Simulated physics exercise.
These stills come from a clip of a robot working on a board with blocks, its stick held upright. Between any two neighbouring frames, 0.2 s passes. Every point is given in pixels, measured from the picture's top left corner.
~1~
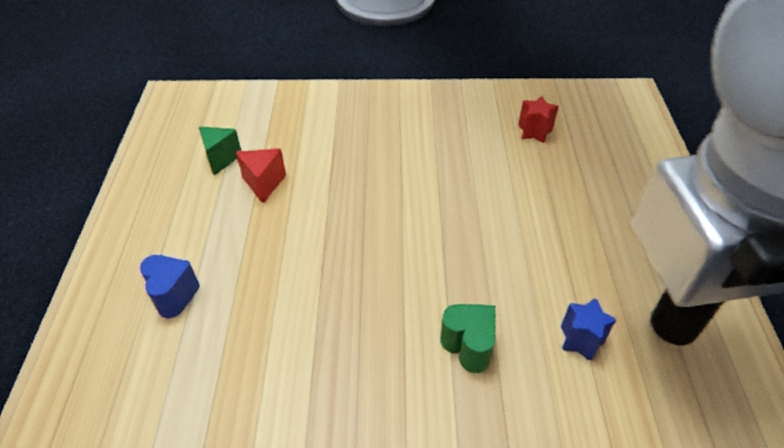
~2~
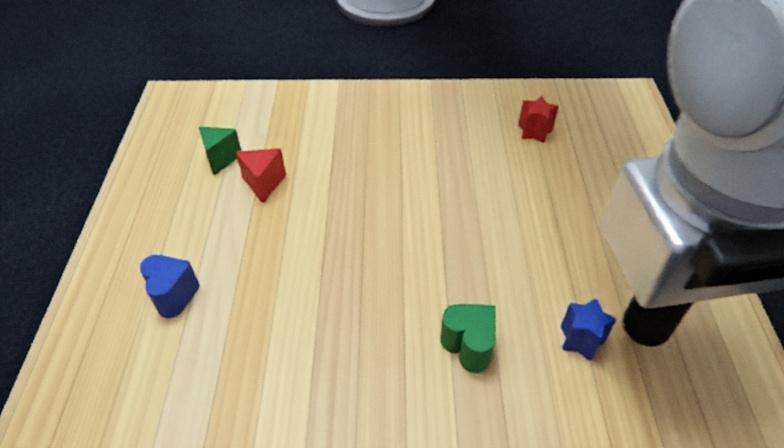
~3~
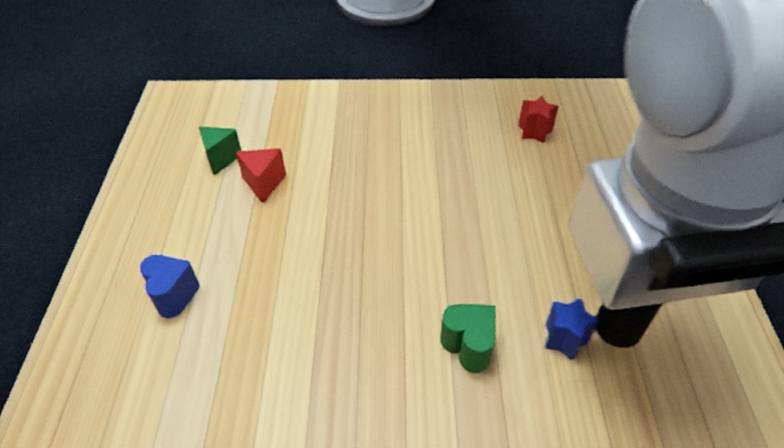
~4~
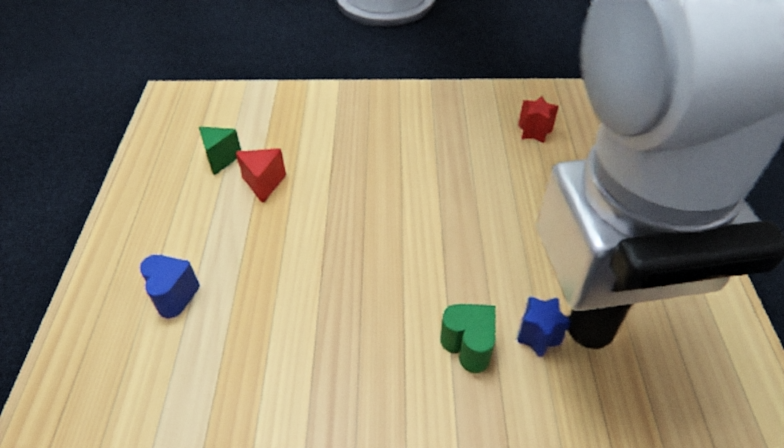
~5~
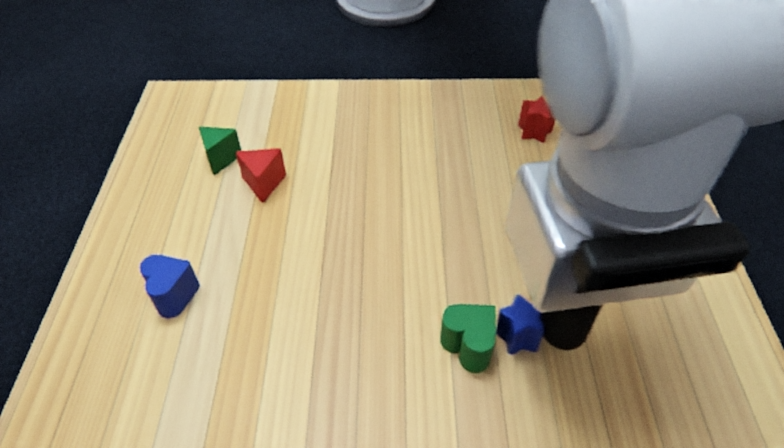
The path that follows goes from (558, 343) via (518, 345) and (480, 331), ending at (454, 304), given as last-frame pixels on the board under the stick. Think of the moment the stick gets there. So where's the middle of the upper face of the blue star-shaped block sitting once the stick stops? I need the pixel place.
Around (418, 274).
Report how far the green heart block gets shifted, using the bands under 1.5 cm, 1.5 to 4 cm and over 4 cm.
It shifts by more than 4 cm.
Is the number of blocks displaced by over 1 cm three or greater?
Answer: No.
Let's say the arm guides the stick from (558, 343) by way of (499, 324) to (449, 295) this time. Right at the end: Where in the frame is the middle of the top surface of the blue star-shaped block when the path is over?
The top centre is at (413, 265).
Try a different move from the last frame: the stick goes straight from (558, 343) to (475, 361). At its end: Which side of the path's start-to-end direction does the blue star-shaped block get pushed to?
Taking start-to-end as forward, the block's sideways shift goes to the right.
The first path, step by step. Halfway along, stick at (499, 327); green heart block at (423, 317), turned 20° anticlockwise; blue star-shaped block at (462, 303).
At the end, stick at (456, 291); green heart block at (398, 311), turned 45° anticlockwise; blue star-shaped block at (418, 274).
